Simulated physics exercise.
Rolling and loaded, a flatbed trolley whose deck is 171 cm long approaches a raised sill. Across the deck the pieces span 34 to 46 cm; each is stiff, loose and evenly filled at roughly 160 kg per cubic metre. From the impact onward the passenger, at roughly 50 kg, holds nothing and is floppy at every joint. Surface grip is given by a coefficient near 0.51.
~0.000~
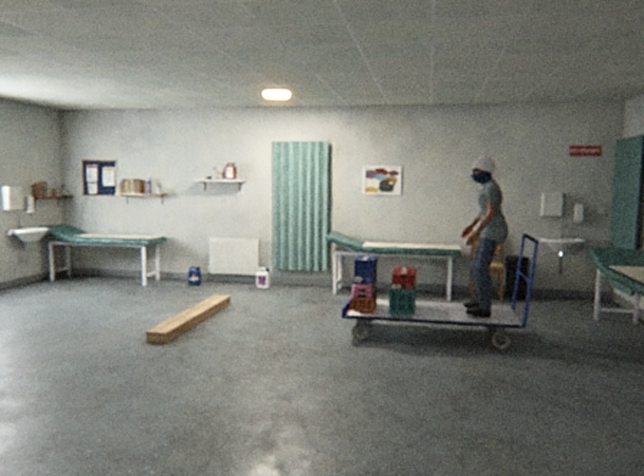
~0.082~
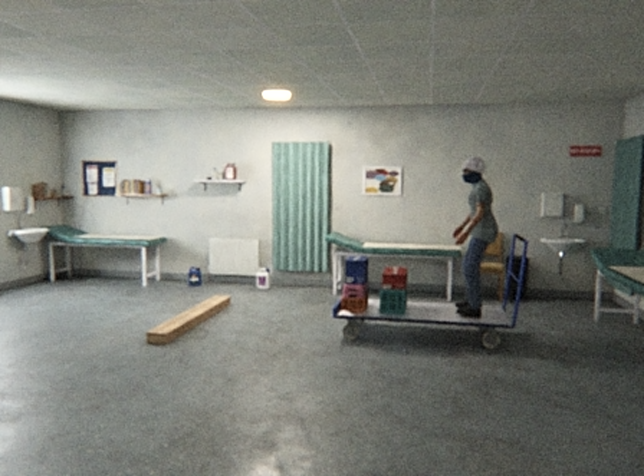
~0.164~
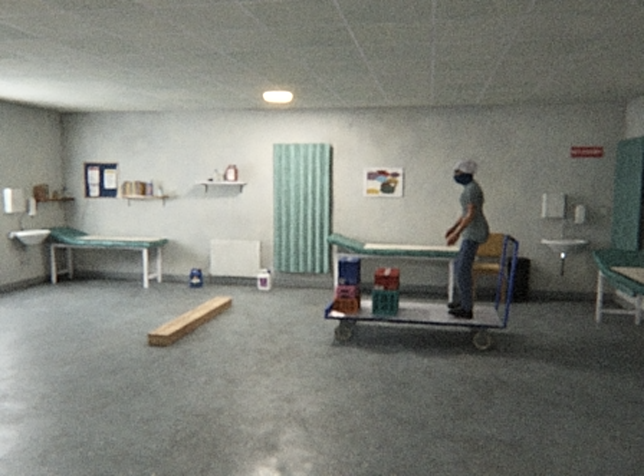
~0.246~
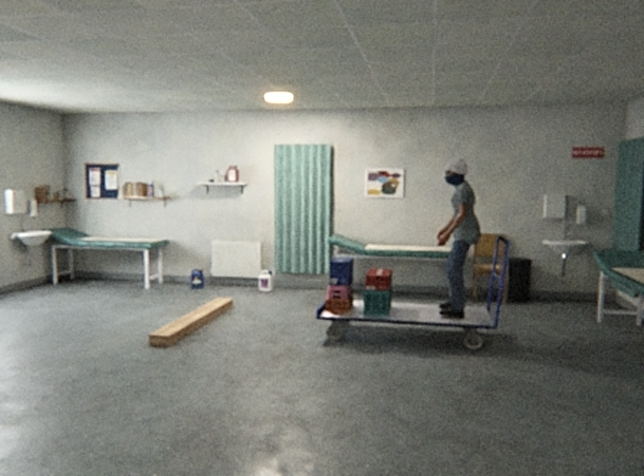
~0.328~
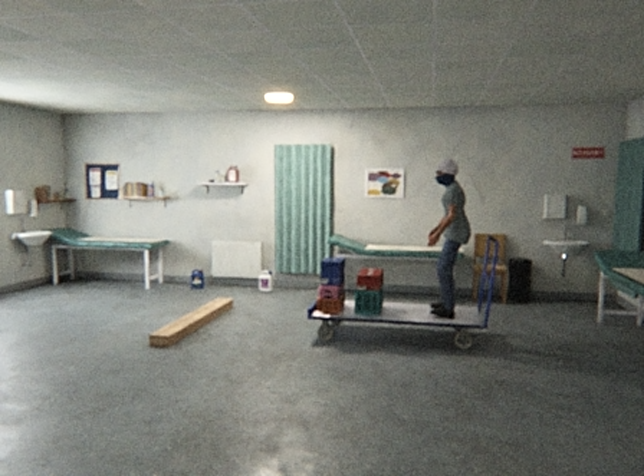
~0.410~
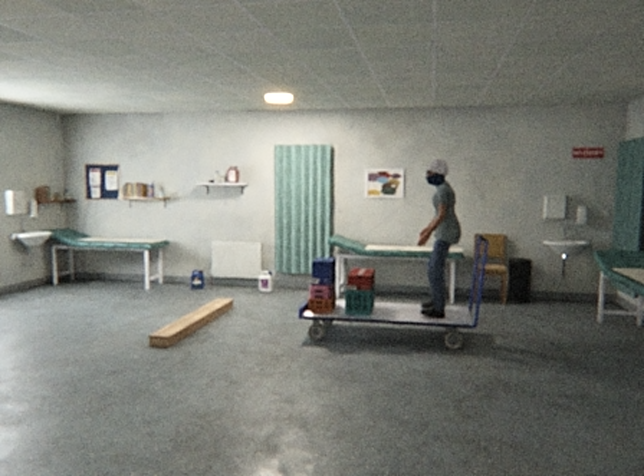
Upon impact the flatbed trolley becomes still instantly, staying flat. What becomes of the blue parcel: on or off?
It is shed from the deck.
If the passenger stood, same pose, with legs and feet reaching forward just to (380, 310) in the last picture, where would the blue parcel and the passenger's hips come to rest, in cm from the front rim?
Result: Blue 50 cm beyond the rim; hips 100 cm short of it.
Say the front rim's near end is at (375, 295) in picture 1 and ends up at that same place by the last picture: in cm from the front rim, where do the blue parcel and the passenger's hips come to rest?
Blue: 60 cm past; hips: 110 cm behind.
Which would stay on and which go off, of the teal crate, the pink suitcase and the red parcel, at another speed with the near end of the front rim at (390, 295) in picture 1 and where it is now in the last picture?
Then the teal one is still in place, the pink one is no longer aboard and the red one is no longer aboard.
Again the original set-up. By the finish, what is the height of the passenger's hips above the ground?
They finish some 60 cm off the ground.
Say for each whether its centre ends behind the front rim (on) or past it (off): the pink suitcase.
End result - pink: Goes over.
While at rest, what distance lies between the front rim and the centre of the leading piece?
Roughly 40 centimetres beyond the front rim.
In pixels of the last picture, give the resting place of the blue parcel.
(165, 313).
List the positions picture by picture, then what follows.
In the first picture, blue parcel (366, 270), hips (494, 231), rim corner (343, 315); 176 cm still to roll.
In the second picture, blue parcel (357, 270), hips (484, 231), rim corner (334, 315); 166 cm still to roll.
In the third picture, blue parcel (349, 271), hips (475, 232), rim corner (326, 315); 157 cm still to roll.
In the fourth picture, blue parcel (342, 271), hips (467, 232), rim corner (318, 316); 147 cm still to roll.
In the fifth picture, blue parcel (333, 271), hips (457, 232), rim corner (309, 315); 137 cm still to roll.
In the sixth picture, blue parcel (324, 271), hips (448, 232), rim corner (300, 315); 128 cm still to roll. Speed about 1.2 m/s.
The wheels strike at 1.50 s.
After 1.75 s the blue parcel is 0 cm behind the rim, tilted 15°, near (198, 266) in the last picture's view.
After 2.05 s the blue parcel is 21 cm past the rim, tilted 70°, near (180, 278) in the last picture's view.
After 2.50 s the blue parcel is 41 cm past the rim, tilted 90°, near (165, 313) in the last picture's view.
At rest, 4.1 s, past the rim, blue parcel and pink suitcase; behind it, orange crate, red parcel, teal crate and the passenger's hips.
